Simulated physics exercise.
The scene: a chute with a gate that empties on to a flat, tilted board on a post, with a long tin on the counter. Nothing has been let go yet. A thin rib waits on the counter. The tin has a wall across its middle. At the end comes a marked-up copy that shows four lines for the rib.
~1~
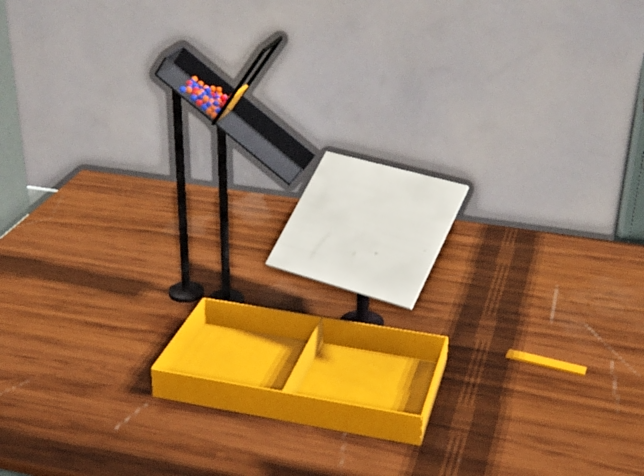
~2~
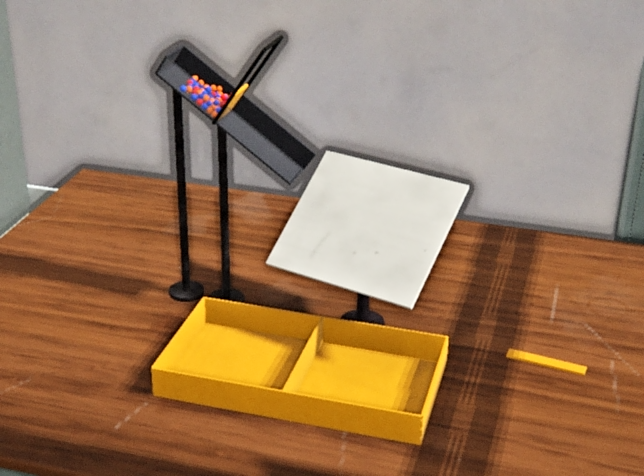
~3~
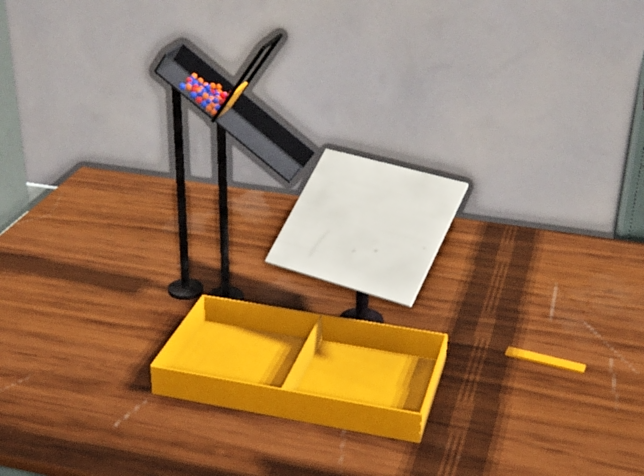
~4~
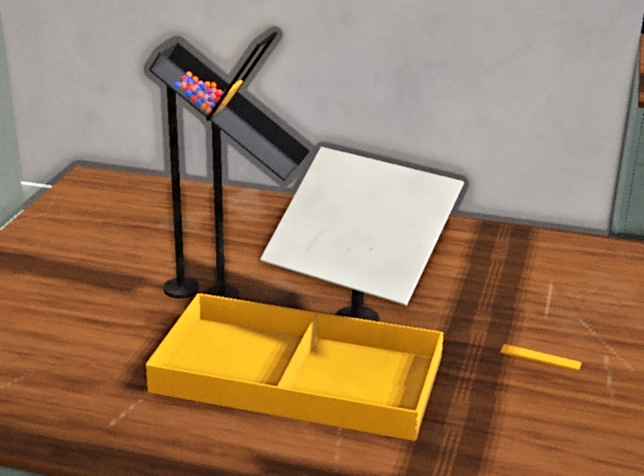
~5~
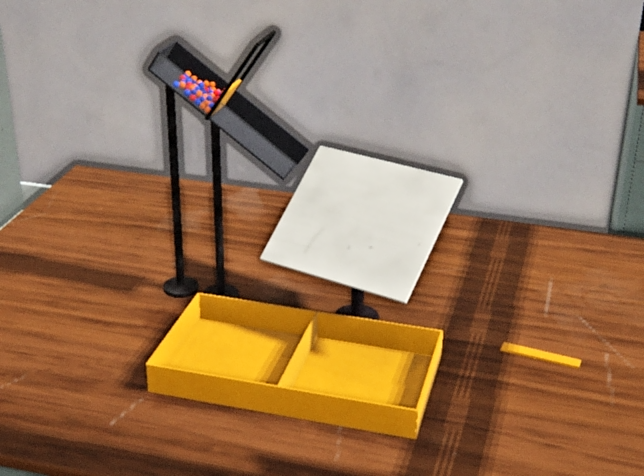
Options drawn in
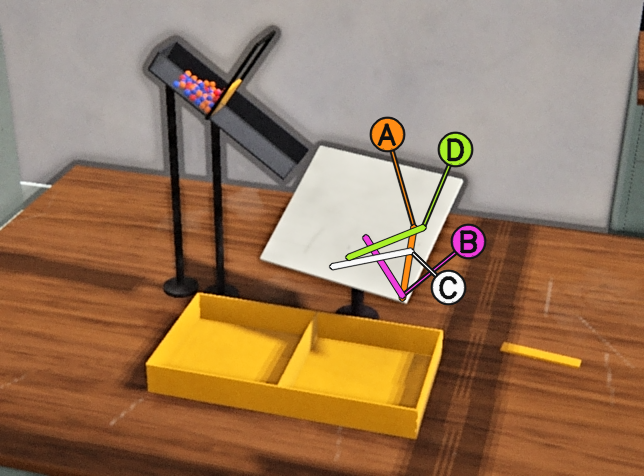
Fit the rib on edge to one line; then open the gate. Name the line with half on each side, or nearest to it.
It is D.
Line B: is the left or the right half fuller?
Right.
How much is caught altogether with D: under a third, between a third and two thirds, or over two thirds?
Line D gives over two thirds.
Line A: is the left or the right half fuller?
More lands on the right.
On the marked copy, line A from (414, 227) to (402, 298); line B from (365, 237) to (402, 295); line C from (410, 251) to (332, 266); line D from (423, 227) to (348, 257).
With A, of what is caught, a small part in the left half, most in the right.
With B, of what is caught, about a quarter in the left half, most in the right.
With C, of what is caught, most in the left half, about a quarter in the right.
With D, of what is caught, about two thirds in the left half, about a third in the right.
